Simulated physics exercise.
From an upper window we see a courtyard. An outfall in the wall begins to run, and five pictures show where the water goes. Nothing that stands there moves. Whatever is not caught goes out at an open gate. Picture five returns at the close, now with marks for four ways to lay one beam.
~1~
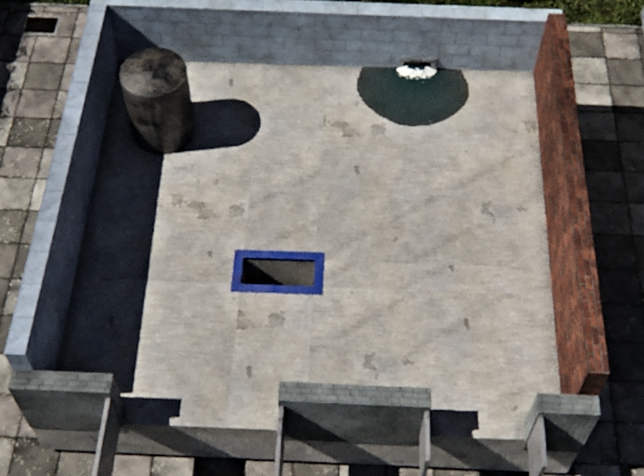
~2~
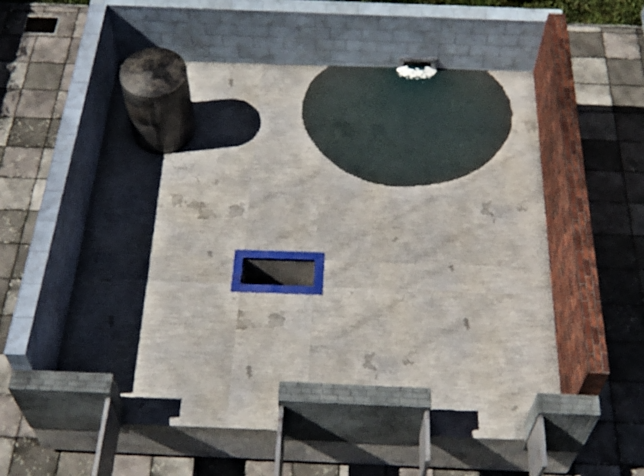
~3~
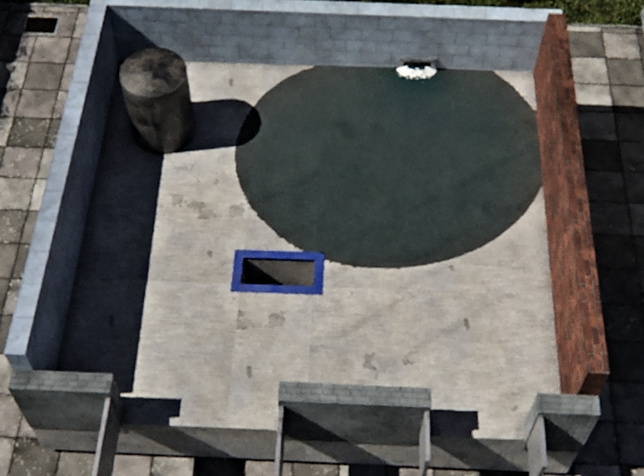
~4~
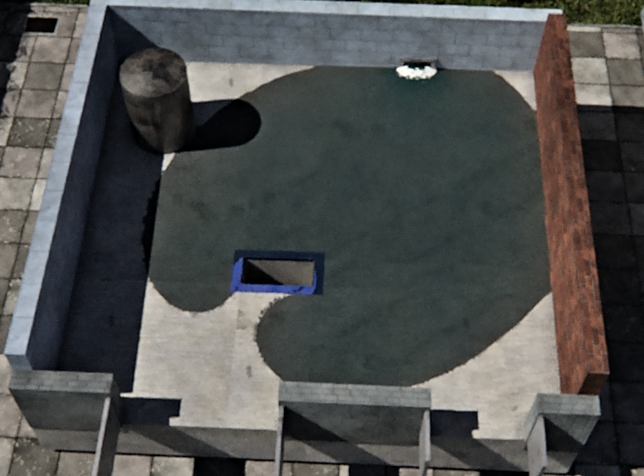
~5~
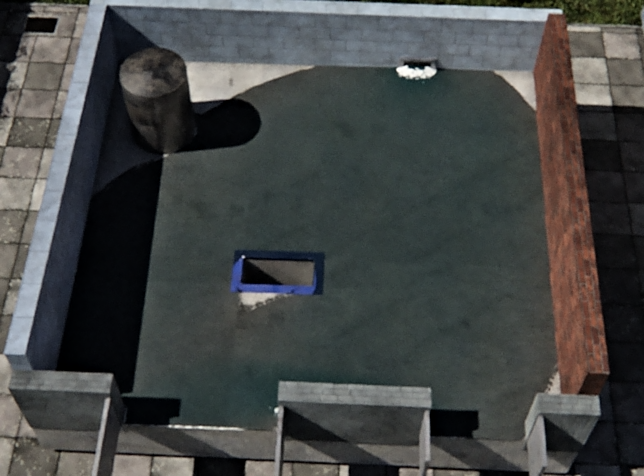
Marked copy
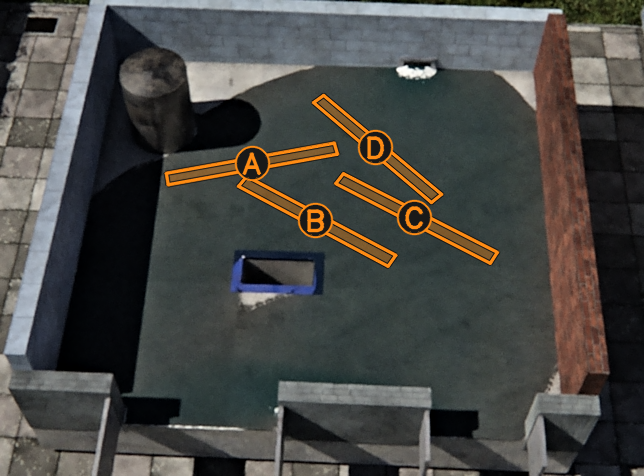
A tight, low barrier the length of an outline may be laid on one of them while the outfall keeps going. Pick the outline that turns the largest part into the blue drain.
The best position is A.
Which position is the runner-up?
C it is.
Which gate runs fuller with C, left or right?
The left one.
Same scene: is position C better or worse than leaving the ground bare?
Worse.
In orange, A from (167, 179) to (335, 148); B from (242, 181) to (391, 260); C from (339, 178) to (493, 257); D from (318, 99) to (436, 198).
Choosing A, about 19 % of the stream goes into the blue drain, about 81 % out by the gates.
Choosing B, next to none of the stream goes into the blue drain, about 100 % out by the gates.
Choosing C, about 9 % of the stream goes into the blue drain, about 91 % out by the gates.
Choosing D, next to none of the stream goes into the blue drain, about 99 % out by the gates.
